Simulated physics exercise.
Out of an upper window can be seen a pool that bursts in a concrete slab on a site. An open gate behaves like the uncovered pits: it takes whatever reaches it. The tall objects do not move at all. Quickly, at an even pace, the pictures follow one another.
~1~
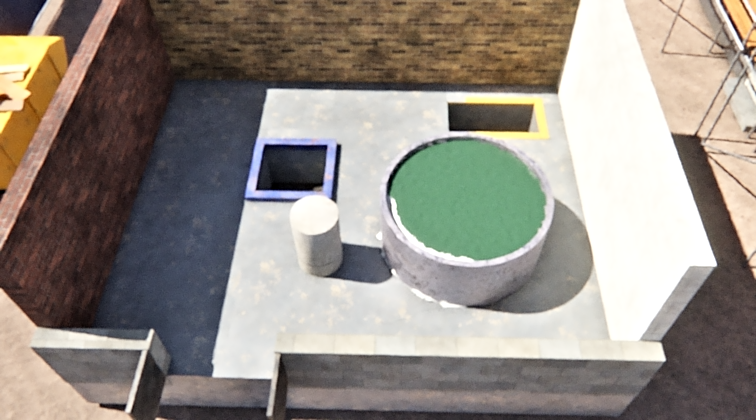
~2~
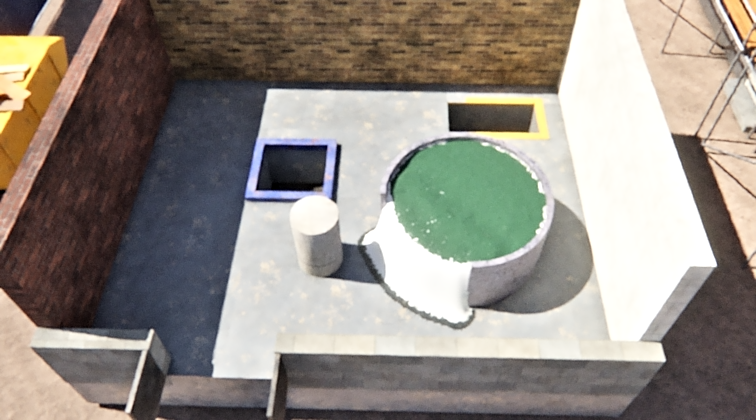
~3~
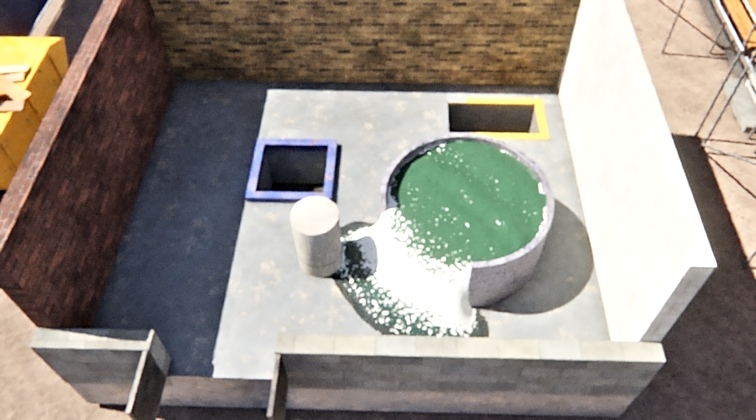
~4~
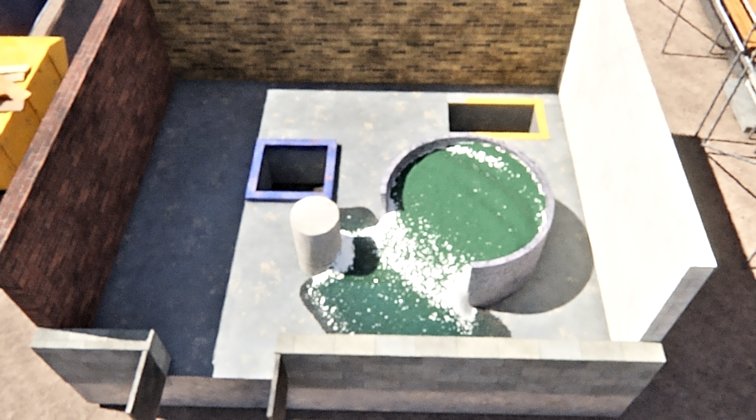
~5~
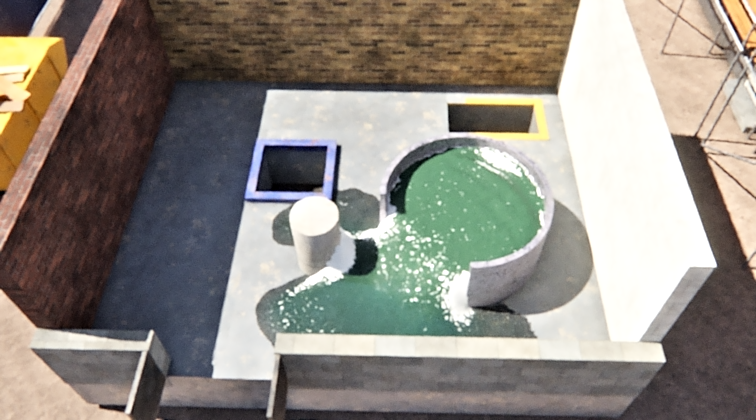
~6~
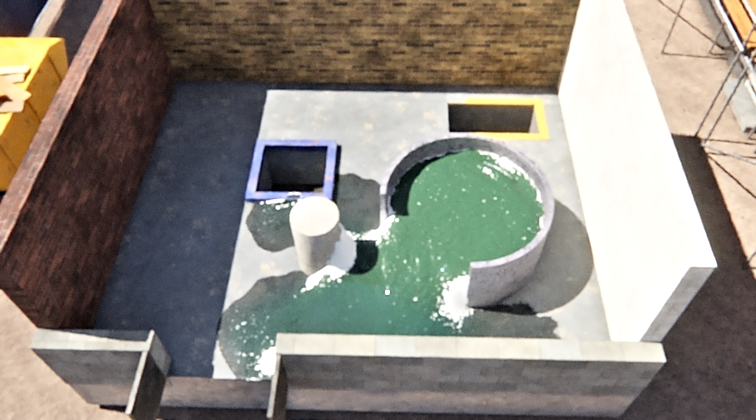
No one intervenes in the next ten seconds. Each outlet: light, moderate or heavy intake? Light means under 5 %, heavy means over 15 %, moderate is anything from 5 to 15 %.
Intake - gate: Heavy, yellow pit: Heavy, blue pit: Light.
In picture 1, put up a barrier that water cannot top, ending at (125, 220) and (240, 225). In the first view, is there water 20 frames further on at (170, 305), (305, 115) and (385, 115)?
Running through them in order, the first comes out taken by the flood, the second free from flooding and the last taken by the flood.
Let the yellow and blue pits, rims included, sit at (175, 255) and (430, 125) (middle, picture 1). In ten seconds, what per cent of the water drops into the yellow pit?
Yellow: 35 %.
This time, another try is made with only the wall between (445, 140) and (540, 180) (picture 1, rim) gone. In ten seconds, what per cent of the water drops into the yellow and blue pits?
Shares: Yellow at 75 percent, blue at 0 percent.
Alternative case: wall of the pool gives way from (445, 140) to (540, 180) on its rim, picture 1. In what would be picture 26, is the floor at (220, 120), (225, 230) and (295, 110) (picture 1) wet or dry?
So the first one is drenched, the next left untouched, and the last drenched.
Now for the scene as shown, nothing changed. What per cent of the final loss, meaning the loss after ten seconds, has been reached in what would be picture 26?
About 25 per cent.
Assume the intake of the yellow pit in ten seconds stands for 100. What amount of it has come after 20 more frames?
About 0 per cent.
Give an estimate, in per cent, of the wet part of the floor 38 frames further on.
Roughly 95 percent.
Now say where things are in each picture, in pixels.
In the first picture, still water in the round tank at (466, 198).
In the second picture, water pours out at (408, 270) and has run to (469, 316).
In the third picture, the front is at a hidden place, out from the gap at (408, 272).
In the fourth picture, the front is at a hidden place, out from the gap at (408, 273).
In the fifth picture, water pours out at (408, 274) and has run to (281, 218).
In the sixth picture, water pours out at (408, 274) and has run to (263, 205).
A moment on, water covers 35 % of the floor; the gate 4 %, the yellow pit 0 %, the blue pit 0 %.
Next, water covers 55 % of the floor; the gate 8 %, the yellow pit 0 %, the blue pit 1 %.
Then, water covers 80 % of the floor; the gate 11 %, the yellow pit 0 %, the blue pit 1 %.
Later, water covers 95 % of the floor; the gate 15 %, the yellow pit 7 %, the blue pit 1 %.
In the end, water covers 100 % of the floor; the gate 19 %, the yellow pit 24 %, the blue pit 1 %.
